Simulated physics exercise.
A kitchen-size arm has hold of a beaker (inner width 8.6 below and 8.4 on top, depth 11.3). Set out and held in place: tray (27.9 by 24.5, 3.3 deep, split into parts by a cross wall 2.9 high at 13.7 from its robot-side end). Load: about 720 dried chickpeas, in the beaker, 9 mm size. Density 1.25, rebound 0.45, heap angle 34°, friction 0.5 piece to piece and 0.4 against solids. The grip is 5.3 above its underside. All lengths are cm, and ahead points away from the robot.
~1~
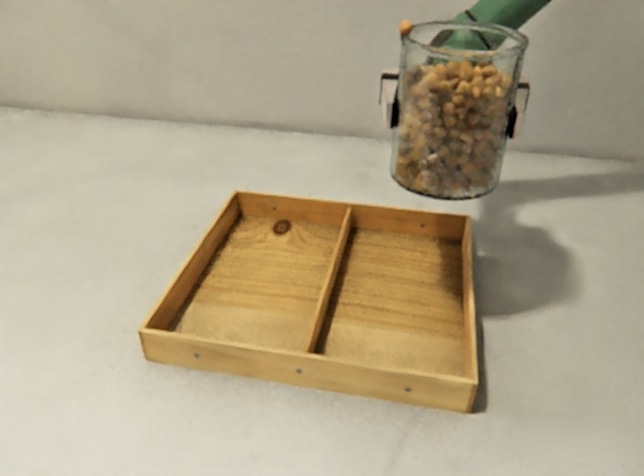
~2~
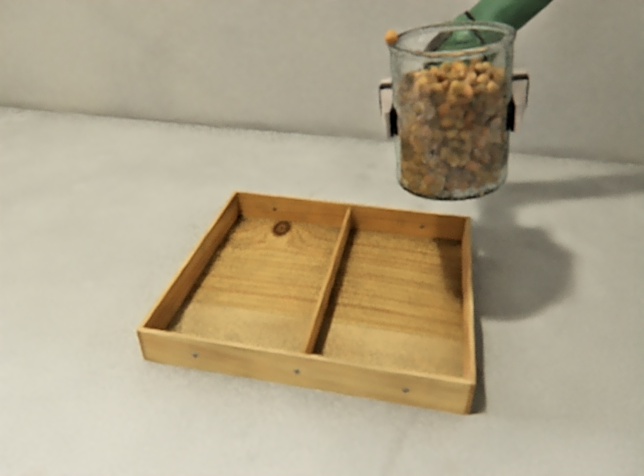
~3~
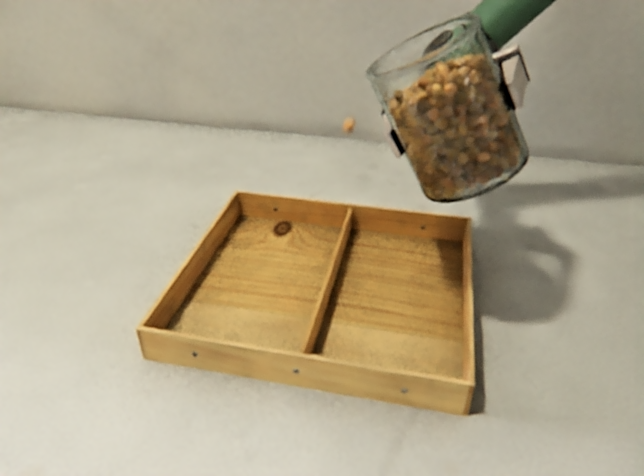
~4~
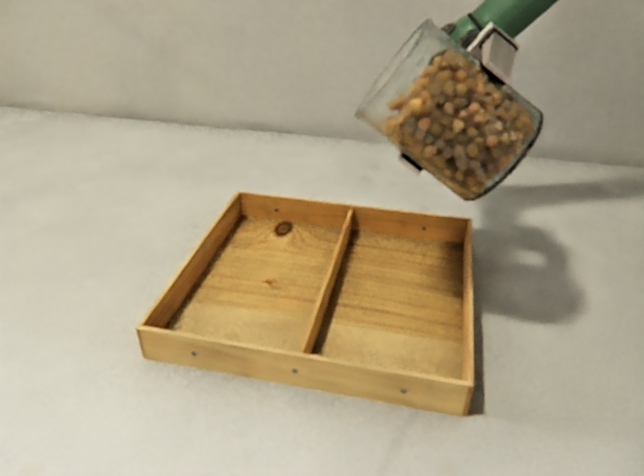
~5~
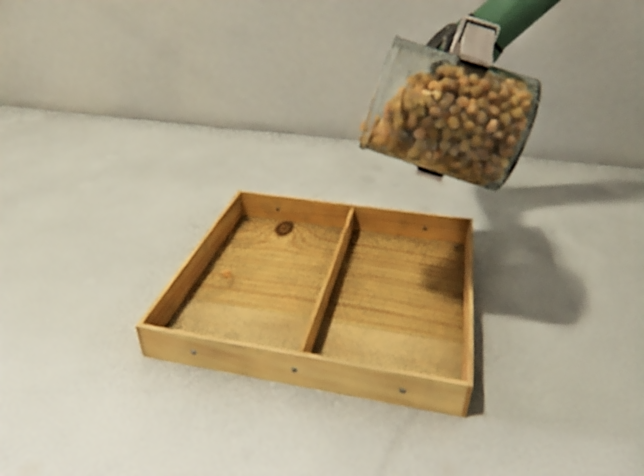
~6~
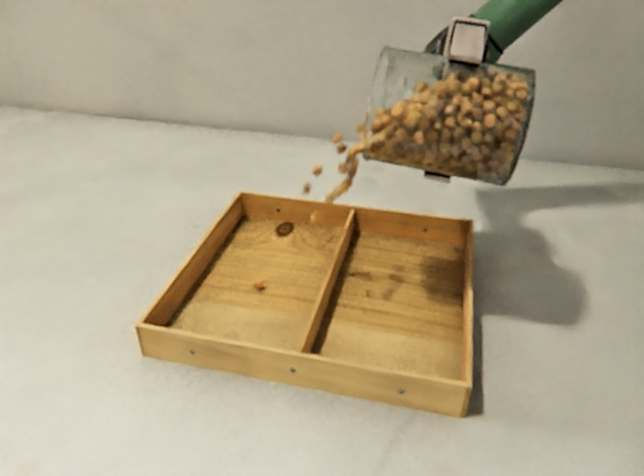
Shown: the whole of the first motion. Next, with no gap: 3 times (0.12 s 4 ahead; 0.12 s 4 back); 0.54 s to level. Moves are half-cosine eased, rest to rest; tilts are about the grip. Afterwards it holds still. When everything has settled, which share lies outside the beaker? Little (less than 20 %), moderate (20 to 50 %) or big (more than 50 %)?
A big share, more than 50 %, ends outside the beaker.
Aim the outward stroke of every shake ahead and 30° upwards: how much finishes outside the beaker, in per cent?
Some 80 per cent.
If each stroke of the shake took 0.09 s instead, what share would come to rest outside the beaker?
It would be near 80 per cent.
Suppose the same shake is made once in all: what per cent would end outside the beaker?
Then about 45 per cent.
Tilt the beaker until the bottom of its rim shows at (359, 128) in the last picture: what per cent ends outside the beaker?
Some 40 per cent.
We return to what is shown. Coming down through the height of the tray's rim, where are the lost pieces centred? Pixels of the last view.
Around (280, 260).
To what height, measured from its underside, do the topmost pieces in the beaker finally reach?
About 5.0 cm.
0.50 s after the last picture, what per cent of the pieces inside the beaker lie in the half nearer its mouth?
About 60 per cent.
Then, 0.50 s after the last picture, tilted 85° forward, highest piece 20 above the table; 297 in the beaker, 291 in the far-side part, 21 in the robot-side part, 2 on the table or floor, 113 in flight or on a rim.
Then, 1.01 s after the last picture, tilted 38° forward, highest piece 23 above the table; 471 in the far-side part, 190 in the beaker, 60 in the robot-side part, 2 on the table or floor, 1 in flight or on a rim.
Then, 1.46 s after the last picture, level, highest piece 20 above the table; 472 in the far-side part, 190 in the beaker, 60 in the robot-side part, 2 on the table or floor.
Then, 2.51 s after the last picture, level, highest piece 20 above the table; 472 in the far-side part, 190 in the beaker, 60 in the robot-side part, 2 on the table or floor.
Final count, 472 in the far-side part, 190 in the beaker, 60 in the robot-side part, 2 on the table or floor. That is 74 % outside the beaker.
